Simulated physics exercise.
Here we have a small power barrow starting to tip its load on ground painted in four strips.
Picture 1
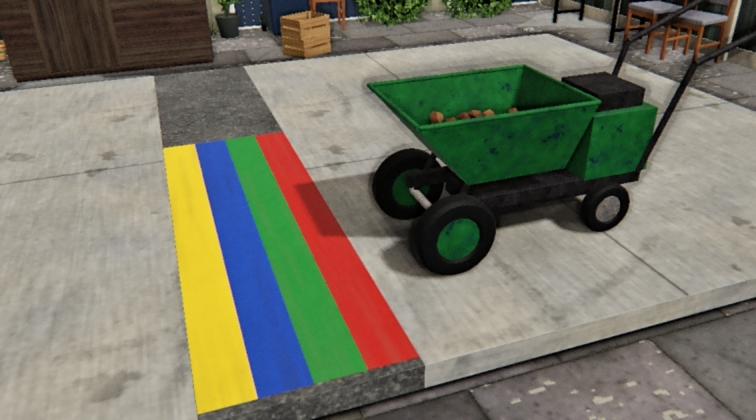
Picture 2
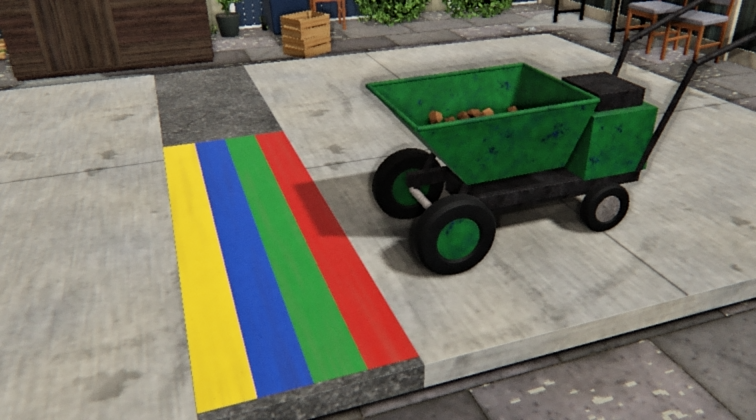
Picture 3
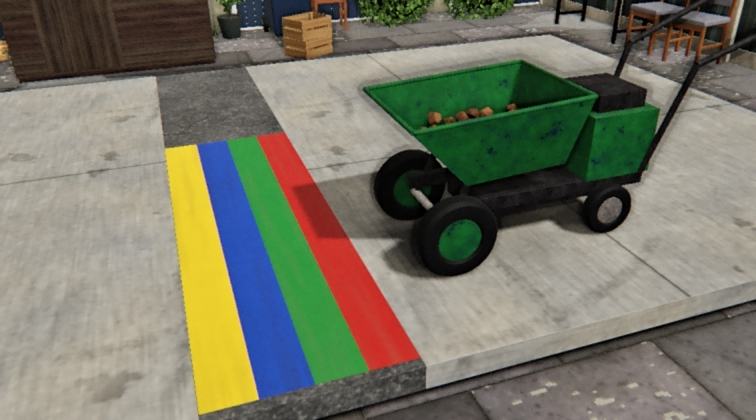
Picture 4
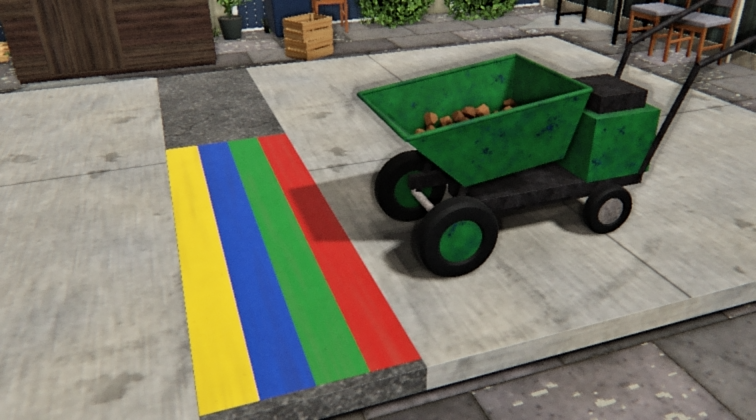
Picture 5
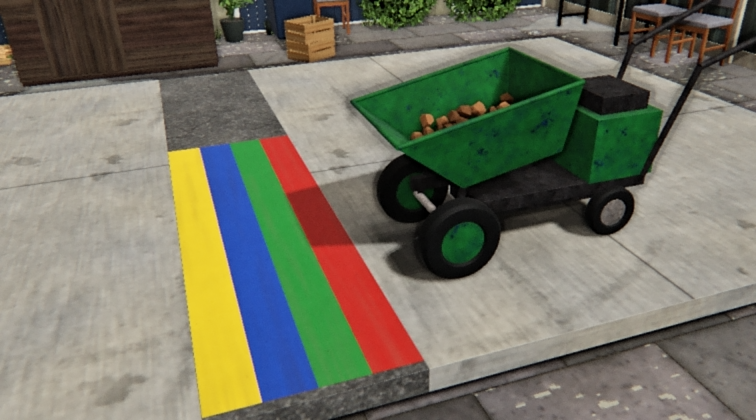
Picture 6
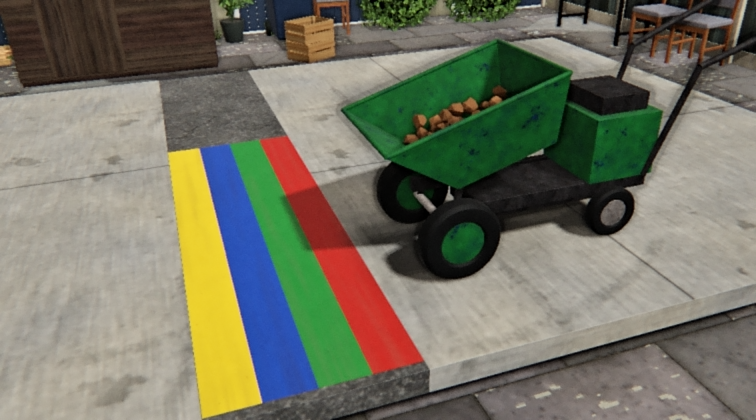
On a paved yard of pale concrete slabs, seen from slightly above, plants, chairs and a wooden crate stand along the back. A green power barrow with black wheels holds brown lumps at right, beside yellow, blue, green and red strips running left to right. The barrow stays in place while its skip gradually tilts forward to the left, its lip dipping and rear rising, as the view barely shifts.
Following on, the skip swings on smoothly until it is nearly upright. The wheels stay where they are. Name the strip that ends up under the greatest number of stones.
That would be the green strip.
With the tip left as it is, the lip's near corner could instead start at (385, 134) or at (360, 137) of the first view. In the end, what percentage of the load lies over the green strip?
Some 10 in a hundred, then some 0 in a hundred.
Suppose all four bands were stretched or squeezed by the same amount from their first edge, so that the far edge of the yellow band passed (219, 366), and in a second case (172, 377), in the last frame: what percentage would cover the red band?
The first gives around 0 %, the second around 0 %.
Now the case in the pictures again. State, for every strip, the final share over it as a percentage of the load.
Red strip 0 %, green strip 45 %, blue strip 30 %, yellow strip 10 %.
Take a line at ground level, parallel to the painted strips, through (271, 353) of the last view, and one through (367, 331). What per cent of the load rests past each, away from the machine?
In turn 10 and 80 in a hundred.
Shortly afterwards, skip tipped steeply; the whole lot in the skip.
Next, skip tipped right over; the bulk in the skip; near a quarter over the green strip; only a few over the blue strip.
Some moments later, skip tipped right over; a little in the skip; near half over the green strip; near a quarter over the blue strip; a little over the yellow strip; only a few off the paint.
In the end, skip tipped right over; a little in the skip; none at all over the red strip; near half over the green strip; near a quarter over the blue strip; a little over the yellow strip; only a few off the paint.
